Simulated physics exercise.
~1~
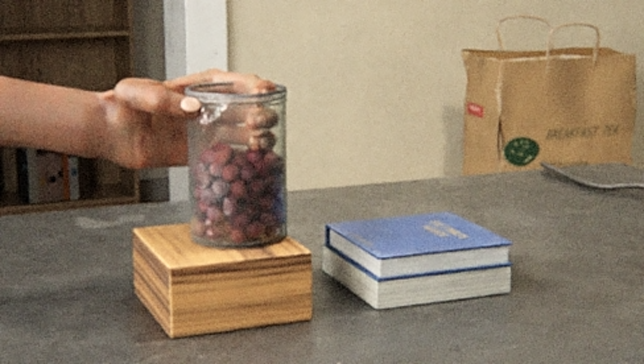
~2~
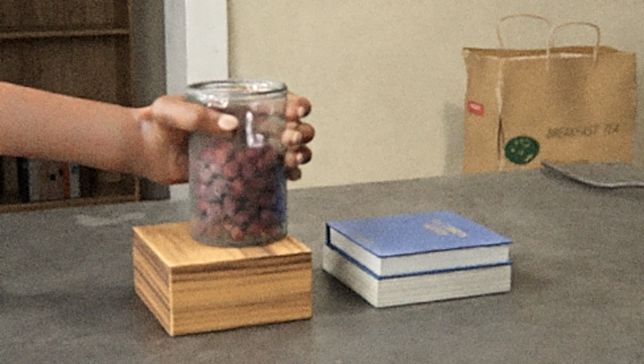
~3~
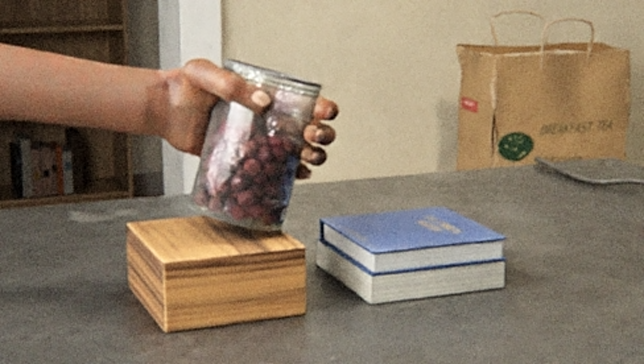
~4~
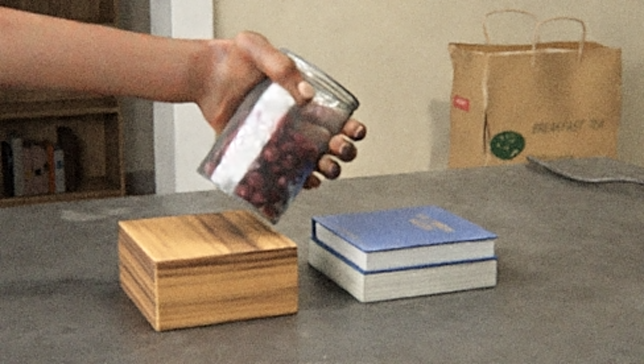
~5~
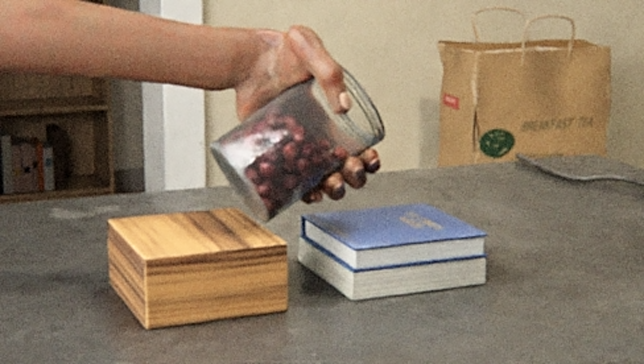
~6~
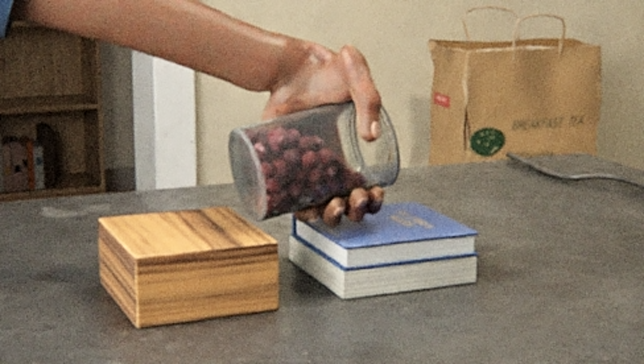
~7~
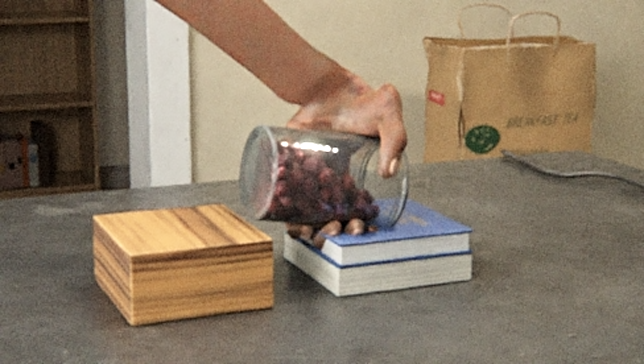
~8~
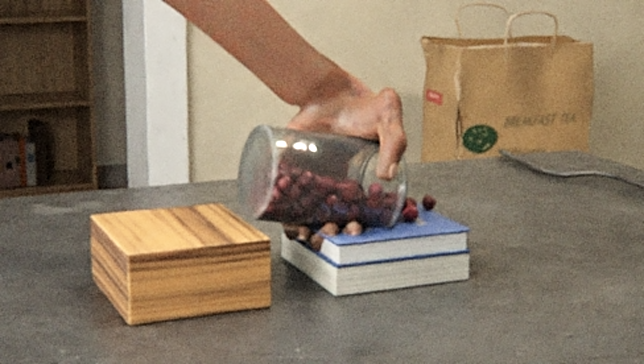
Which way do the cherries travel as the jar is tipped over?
They move to the right, carried along in the tilting jar toward the books, where a few come out of its mouth.
On a dark grey tabletop, a hand holds an open glass jar of dark red dried cherries upright on a striped wooden block, with a blue book pile to the right and a brown paper bag behind. The hand lifts the jar off the block and leans it to the right. It keeps tipping the jar as it carries it over toward the books, and the cherries stay inside. The jar comes down on its side, its mouth over the blue cover. At the end, a few cherries have rolled out onto the books while most remain inside.
